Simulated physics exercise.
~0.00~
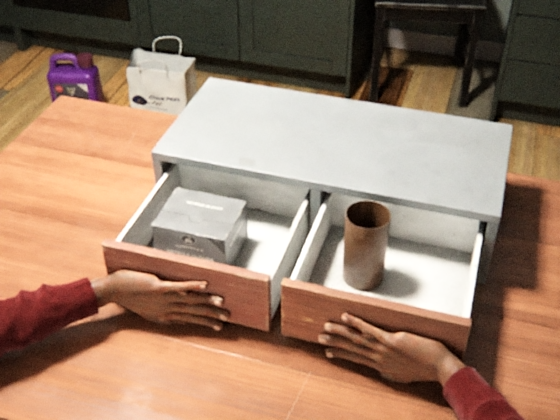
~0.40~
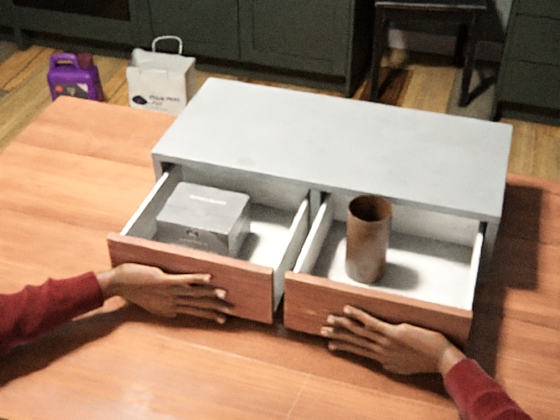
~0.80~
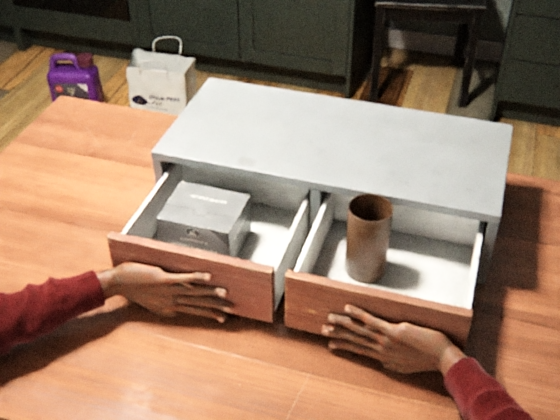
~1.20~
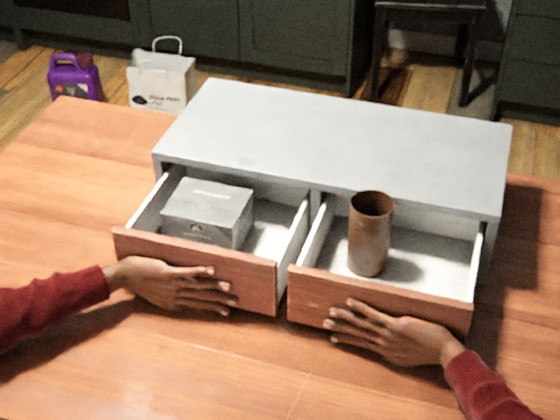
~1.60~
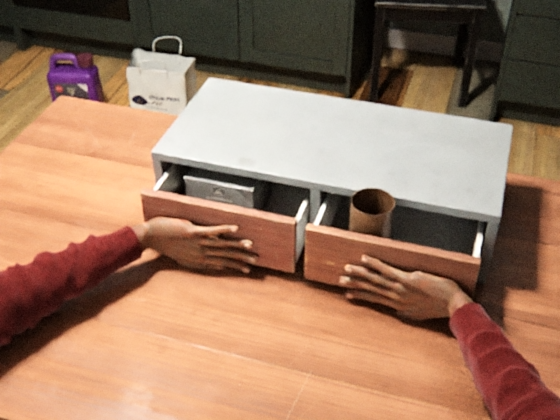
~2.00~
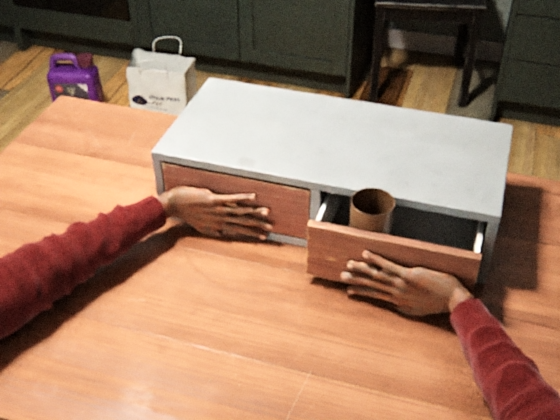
Two hands gently pushed the open drawers of a low grey cabinet, one holding a grey box and the other an upright brown beaker, until the left drawer closed while the right one stopped partway, the beaker still showing above its front.
